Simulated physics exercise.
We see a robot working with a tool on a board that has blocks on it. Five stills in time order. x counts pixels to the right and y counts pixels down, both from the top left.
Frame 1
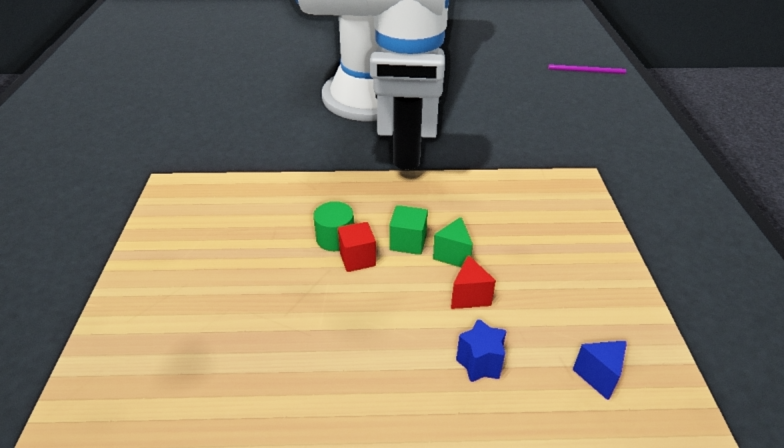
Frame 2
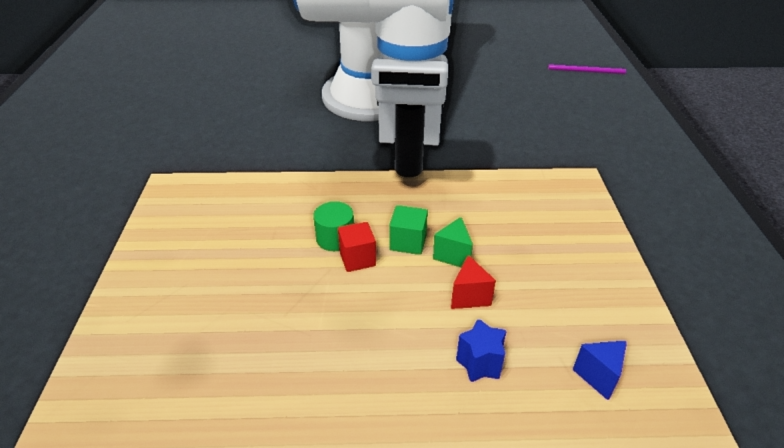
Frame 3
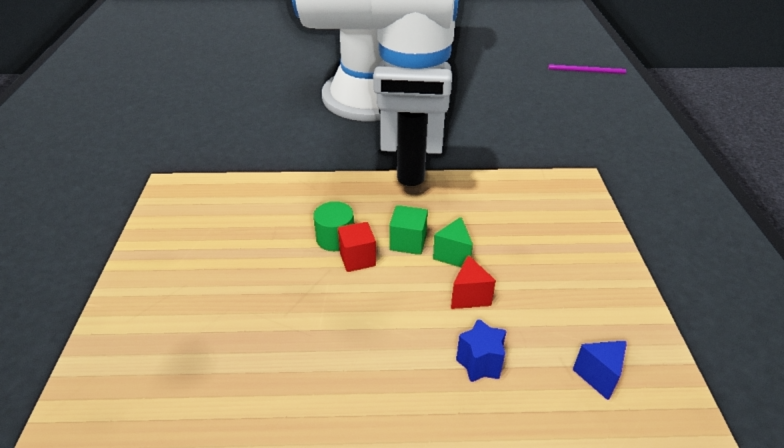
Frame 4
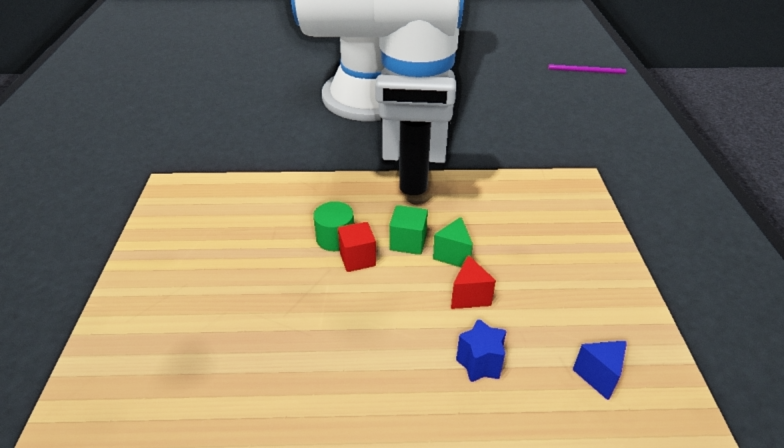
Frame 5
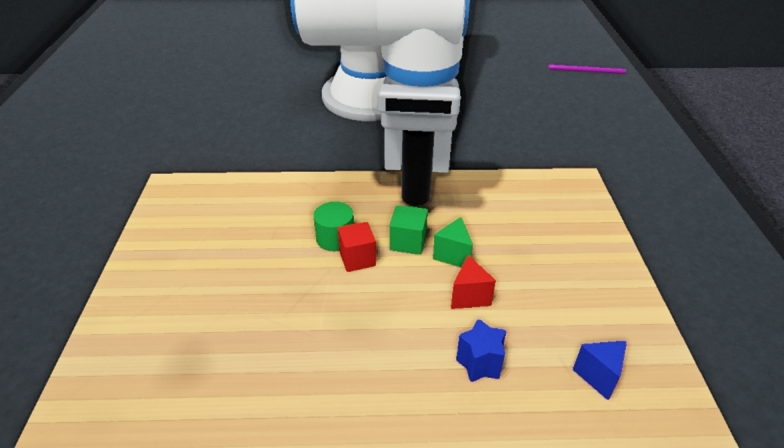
To begin with, a white robot arm holds its dark tool tip at the far edge of a wooden board scattered with green, red and blue blocks. The arm then moves the tip slowly forward and slightly right, closer to the green square block, while all the blocks stay still.
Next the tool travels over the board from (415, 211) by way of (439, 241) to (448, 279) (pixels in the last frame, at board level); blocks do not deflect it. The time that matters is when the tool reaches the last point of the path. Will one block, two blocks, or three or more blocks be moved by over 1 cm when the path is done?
Blocks moved: Three or more.
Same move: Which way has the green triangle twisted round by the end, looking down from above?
The block turns counter-clockwise.
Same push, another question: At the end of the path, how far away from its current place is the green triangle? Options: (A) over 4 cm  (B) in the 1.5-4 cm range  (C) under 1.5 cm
It's A.
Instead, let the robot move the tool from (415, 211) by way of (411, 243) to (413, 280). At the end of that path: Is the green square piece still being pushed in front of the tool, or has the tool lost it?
Looking at the end of the path, the green square piece is still being driven ahead.
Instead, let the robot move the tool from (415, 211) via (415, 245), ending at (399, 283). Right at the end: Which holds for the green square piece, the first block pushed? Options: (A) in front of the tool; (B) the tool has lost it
Correct choice: A.
On the path given first. One third of the way, tool (433, 216); green square piece (410, 220), turned 20° clockwise.
Two thirds of the way, tool (445, 239); green square piece (409, 227), turned 60° clockwise; green triangle (465, 245).
At the end, tool (450, 265); green square piece (409, 227), turned 60° clockwise; green triangle (482, 257), turned 30° anticlockwise; red triangle (477, 285), turned 15° clockwise.
